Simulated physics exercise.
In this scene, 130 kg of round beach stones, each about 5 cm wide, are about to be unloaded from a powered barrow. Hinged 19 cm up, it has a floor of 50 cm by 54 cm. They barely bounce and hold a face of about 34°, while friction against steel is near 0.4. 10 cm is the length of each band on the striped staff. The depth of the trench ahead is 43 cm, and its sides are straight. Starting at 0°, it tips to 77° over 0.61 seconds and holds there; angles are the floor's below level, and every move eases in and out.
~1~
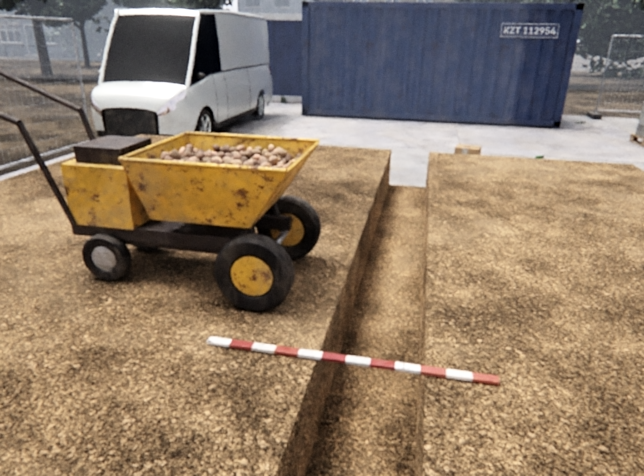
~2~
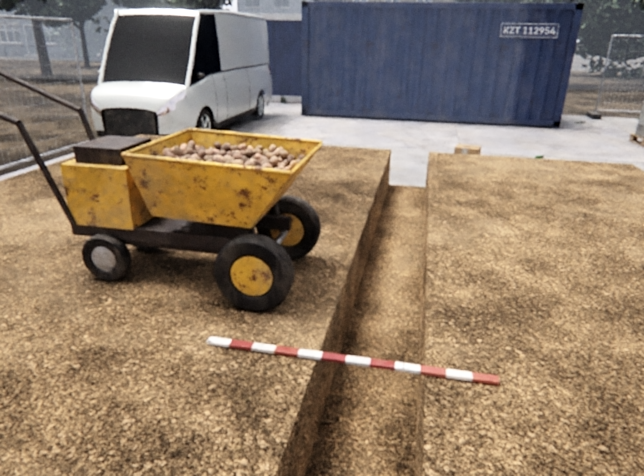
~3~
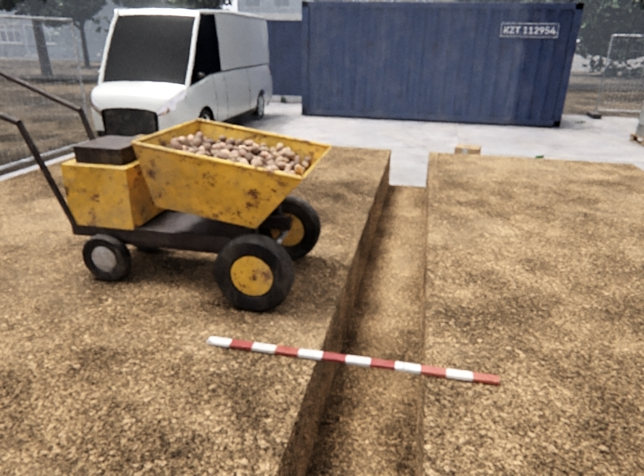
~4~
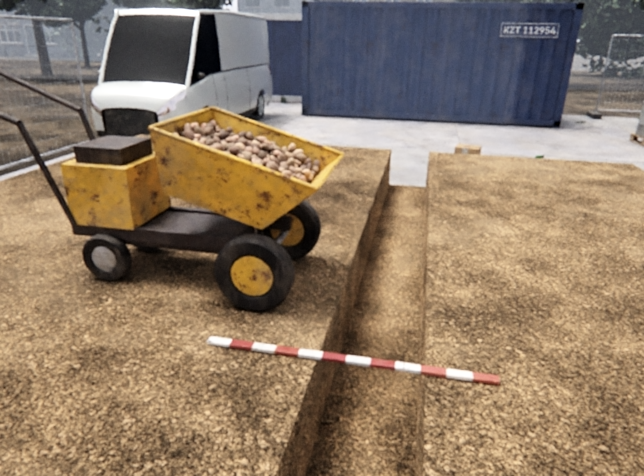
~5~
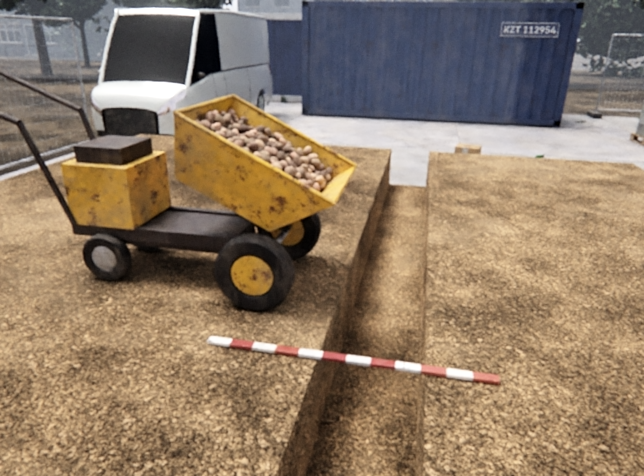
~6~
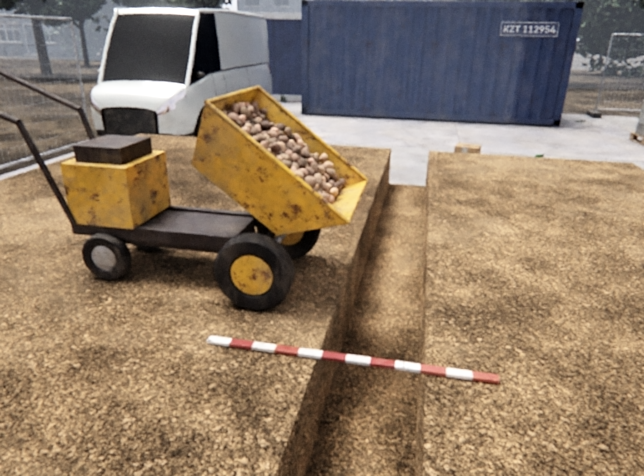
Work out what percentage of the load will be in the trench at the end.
It comes to roughly 66 percent of the load.
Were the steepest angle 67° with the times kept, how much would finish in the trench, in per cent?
In that case some 60 per cent.
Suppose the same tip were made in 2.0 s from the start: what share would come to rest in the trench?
It would be near 90 percent.
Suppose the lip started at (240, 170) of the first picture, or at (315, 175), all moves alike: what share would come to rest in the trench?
First place roughly 100%, second roughly 35%.
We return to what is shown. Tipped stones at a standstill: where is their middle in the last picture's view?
Roughly at (407, 350).
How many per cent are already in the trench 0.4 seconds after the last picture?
About 35 per cent by then.
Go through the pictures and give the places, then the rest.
The tray is at 0°, its lip at (286, 171); the top of the load is at (230, 154), in the first picture.
The tray is at 2°, its lip at (290, 173); the top of the load is at (216, 152), in the second picture.
Lip at (302, 179), floor tilted 8°, highest stones at (208, 142), in the third picture.
The tray is at 16°, its lip at (317, 189); the top of the load is at (208, 131), in the fourth picture.
The tray is at 26°, its lip at (334, 204); the top of the load is at (224, 120), in the fifth picture.
The tray is at 38°, its lip at (349, 222); the top of the load is at (247, 111), in the sixth picture.
Then, 0.2 s after the last picture the floor is at 65°, 100 % in the tray; the foremost stones are at (368, 245).
Then, 0.4 s after the last picture the floor is at 77°, 57 % in the tray, 34 % in the trench, 10 % past the trench; the foremost stones are at (453, 306).
Then, 0.8 s after the last picture the floor is at 77°, 8 % in the tray, 57 % in the trench, 35 % past the trench; the foremost stones are at (637, 316).
Then, 2.7 s after the last picture the floor is at 77°, 0 % in the tray, 66 % in the trench, 34 % past the trench; the foremost stones are past the picture's edge.
